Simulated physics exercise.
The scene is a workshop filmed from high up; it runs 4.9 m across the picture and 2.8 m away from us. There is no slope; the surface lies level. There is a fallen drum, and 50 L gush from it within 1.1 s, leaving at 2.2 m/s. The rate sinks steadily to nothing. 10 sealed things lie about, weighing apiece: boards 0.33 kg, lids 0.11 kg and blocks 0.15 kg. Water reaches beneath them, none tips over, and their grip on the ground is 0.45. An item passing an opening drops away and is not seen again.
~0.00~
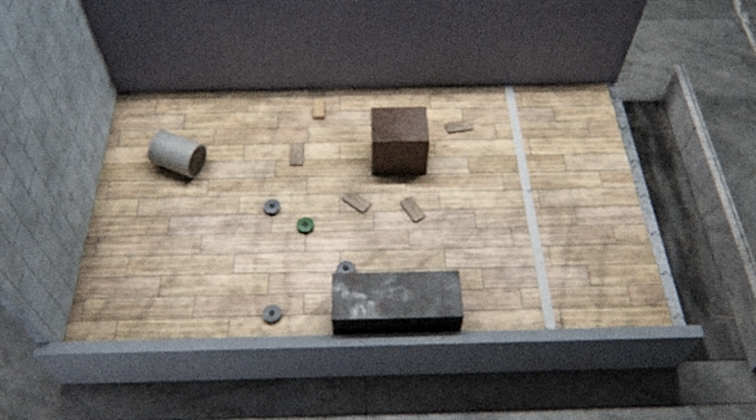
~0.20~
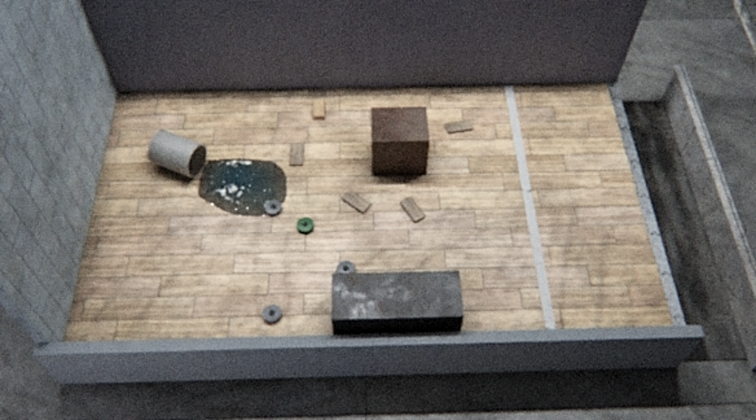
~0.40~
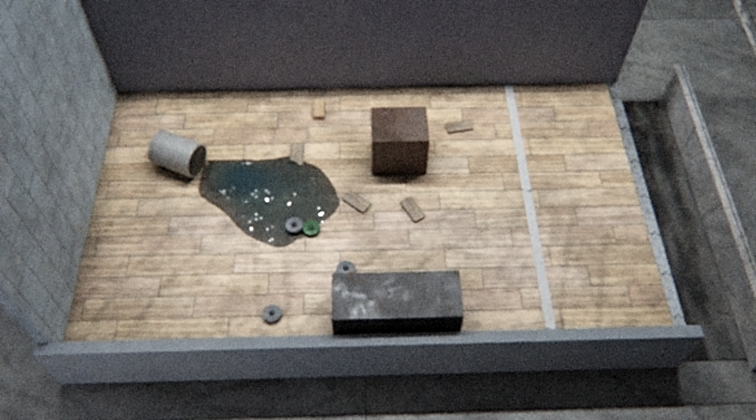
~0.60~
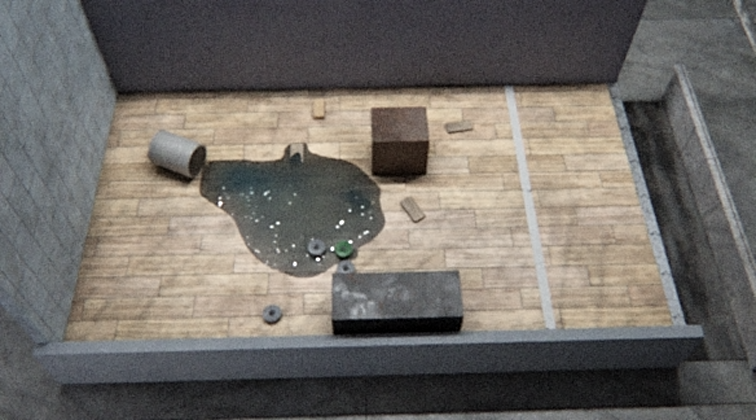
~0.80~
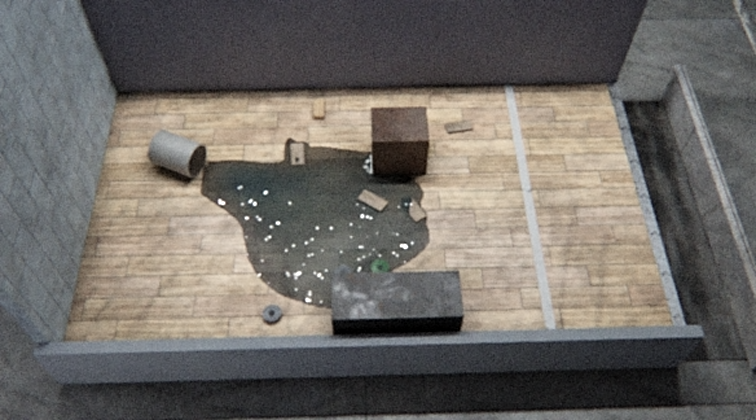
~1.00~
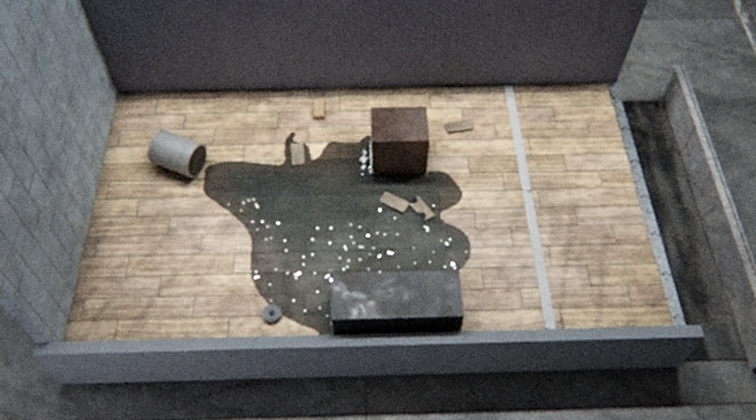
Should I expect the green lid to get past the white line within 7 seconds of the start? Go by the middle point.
The green lid makes it across.
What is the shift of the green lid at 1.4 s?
Shift by then: About 150 cm.
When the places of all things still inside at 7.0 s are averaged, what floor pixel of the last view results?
Around (348, 159).
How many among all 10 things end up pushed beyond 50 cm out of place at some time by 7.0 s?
The number is 5.
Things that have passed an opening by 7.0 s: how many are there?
I get 5 in all.
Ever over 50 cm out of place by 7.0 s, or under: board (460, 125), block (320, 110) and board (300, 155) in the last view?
Within the mark, within the mark, within the mark.
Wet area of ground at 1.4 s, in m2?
At that time the wet patch spans about 3.0 m2.
After 1.4 s the green lid is near (486, 282), 1.6 m from its start, afloat; 0 of 10 are over the mark; 5 afloat.
After 3.1 s the green lid has gone out; 5 of 10 are over the mark; 3 afloat.
After 4.9 s the green lid has gone out; 5 of 10 are over the mark; 0 afloat.
After 7.0 s the green lid has gone out; 5 of 10 are over the mark; 0 afloat.
